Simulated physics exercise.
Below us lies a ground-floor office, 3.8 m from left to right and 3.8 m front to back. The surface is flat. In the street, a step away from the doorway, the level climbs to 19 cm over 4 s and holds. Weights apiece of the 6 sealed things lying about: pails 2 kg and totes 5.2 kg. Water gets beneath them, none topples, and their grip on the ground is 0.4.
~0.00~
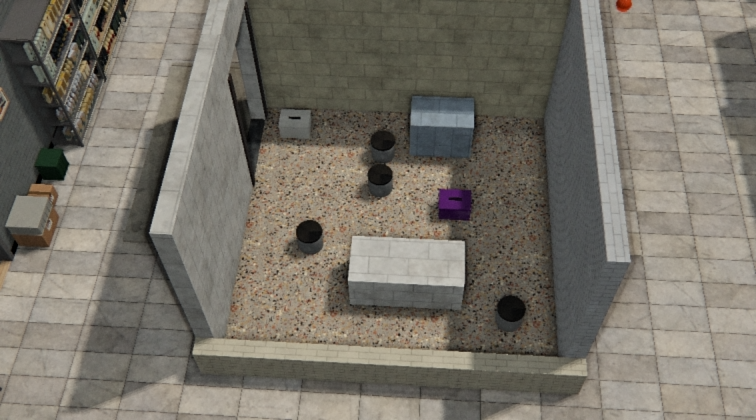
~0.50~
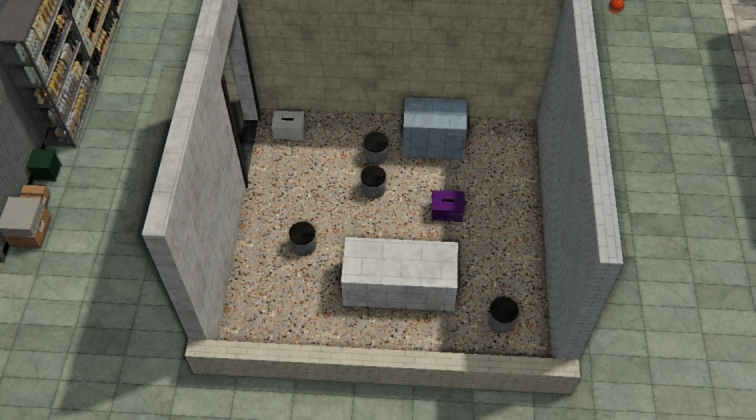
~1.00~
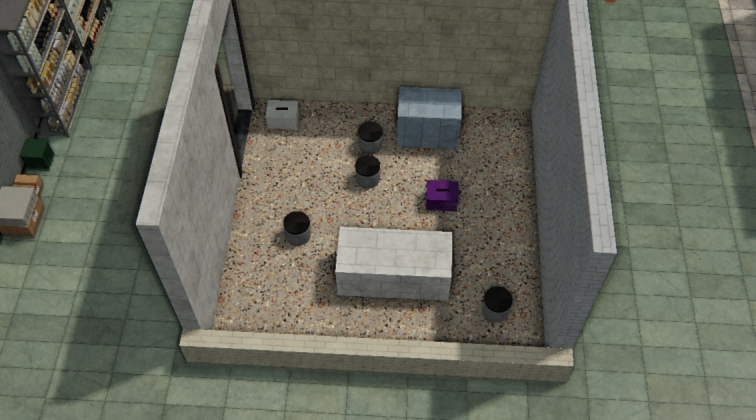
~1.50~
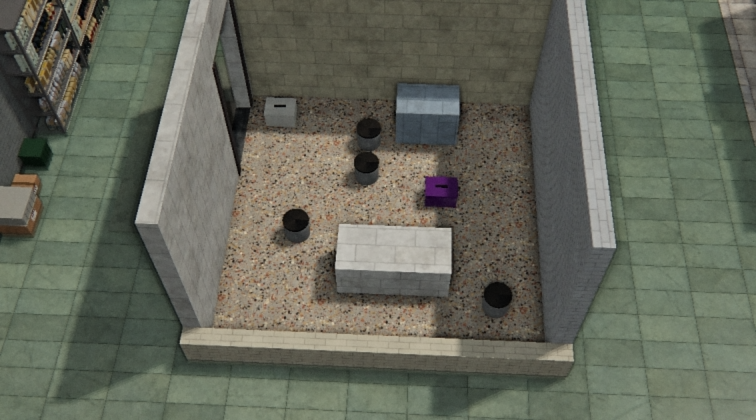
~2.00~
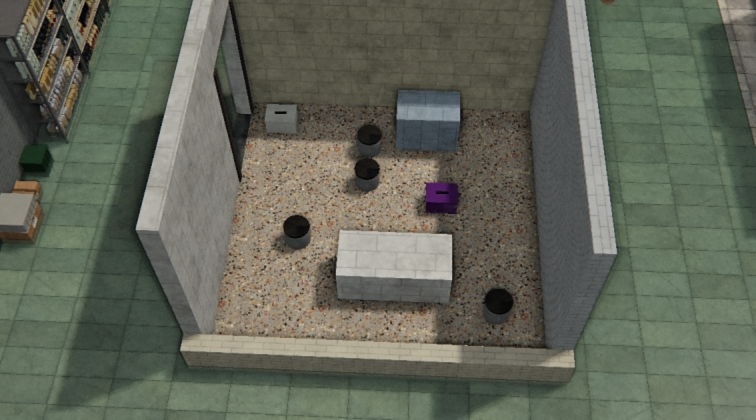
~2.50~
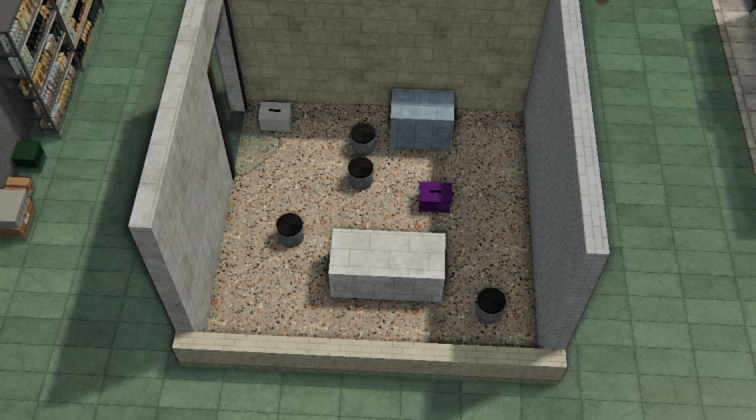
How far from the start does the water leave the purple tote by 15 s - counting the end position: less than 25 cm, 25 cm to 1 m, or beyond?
The purple tote gets carried off.
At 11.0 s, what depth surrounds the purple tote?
Roughly 5 cm.
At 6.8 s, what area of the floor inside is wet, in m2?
Some 9.5 m2.
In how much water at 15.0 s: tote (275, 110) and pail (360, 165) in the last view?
Roughly 12 and 12 cm.
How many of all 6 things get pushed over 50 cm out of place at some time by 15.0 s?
That makes 6.
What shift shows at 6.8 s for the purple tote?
Roughly 100 cm by then.
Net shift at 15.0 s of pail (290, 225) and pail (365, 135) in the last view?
In that order: 120 cm, 300 cm.
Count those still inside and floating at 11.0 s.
I count 5.
After 3.5 s the purple tote is near (436, 192), 0.0 m from its start, aground; 0 afloat.
After 6.8 s the purple tote is near (515, 227), 1.1 m from its start, afloat; 4 afloat.
After 11.0 s the purple tote is near (392, 305), 1.7 m from its start, afloat; 5 afloat.
After 15.0 s the purple tote is near (282, 263), 2.1 m from its start, afloat; 6 afloat.
